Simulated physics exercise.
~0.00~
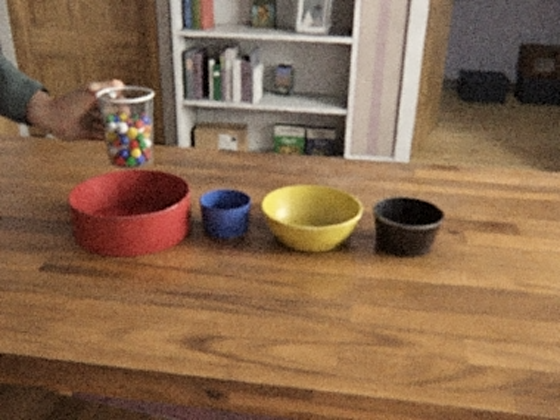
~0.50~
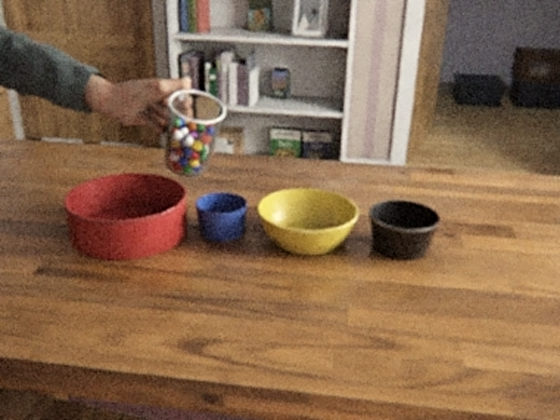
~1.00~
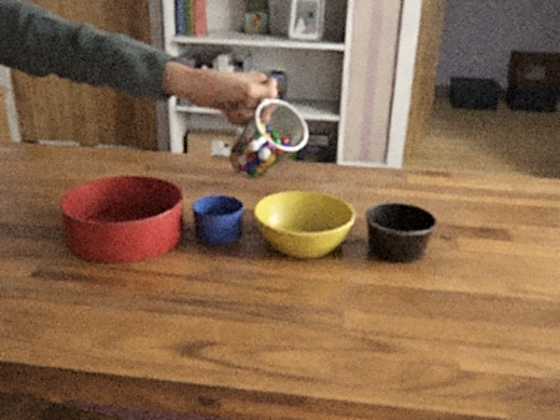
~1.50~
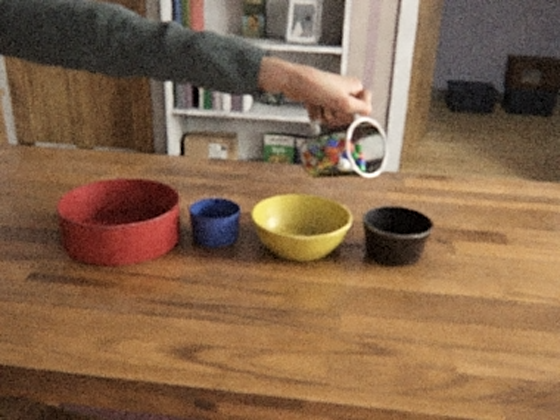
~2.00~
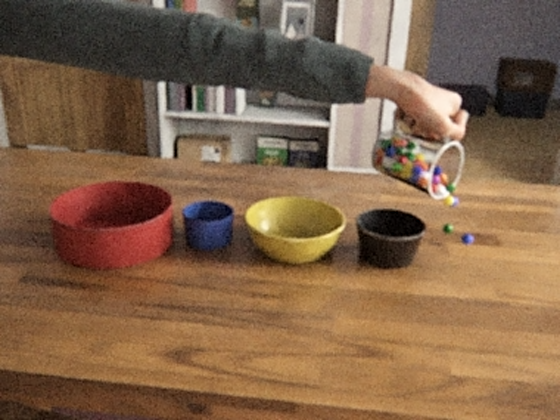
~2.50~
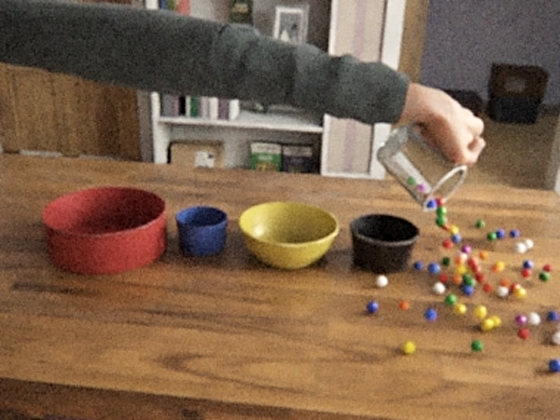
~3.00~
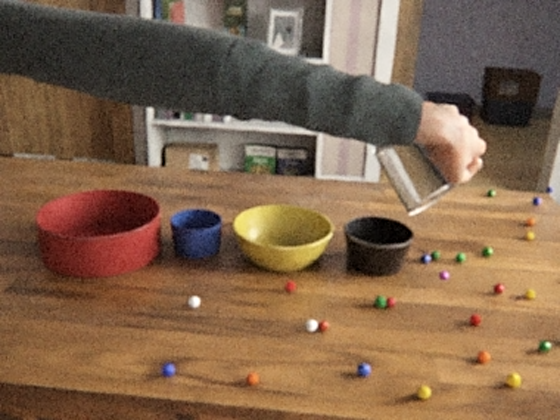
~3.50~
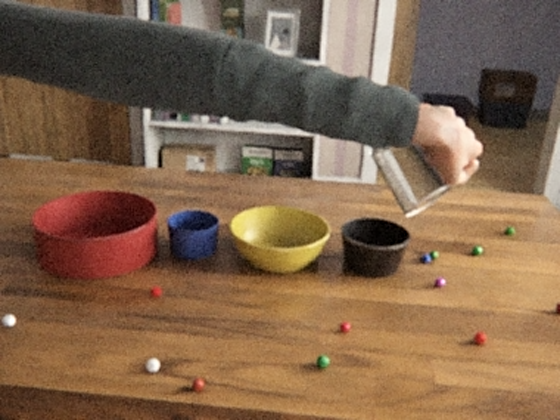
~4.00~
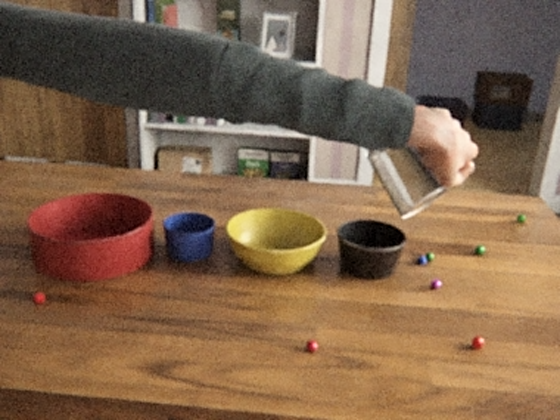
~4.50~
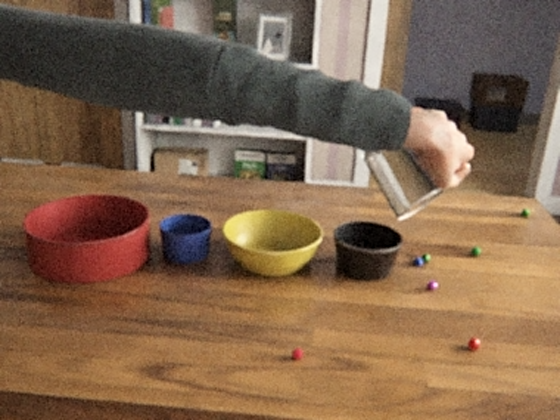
A hand carries a cup right past four bowls and pours colorful marbles across the table.
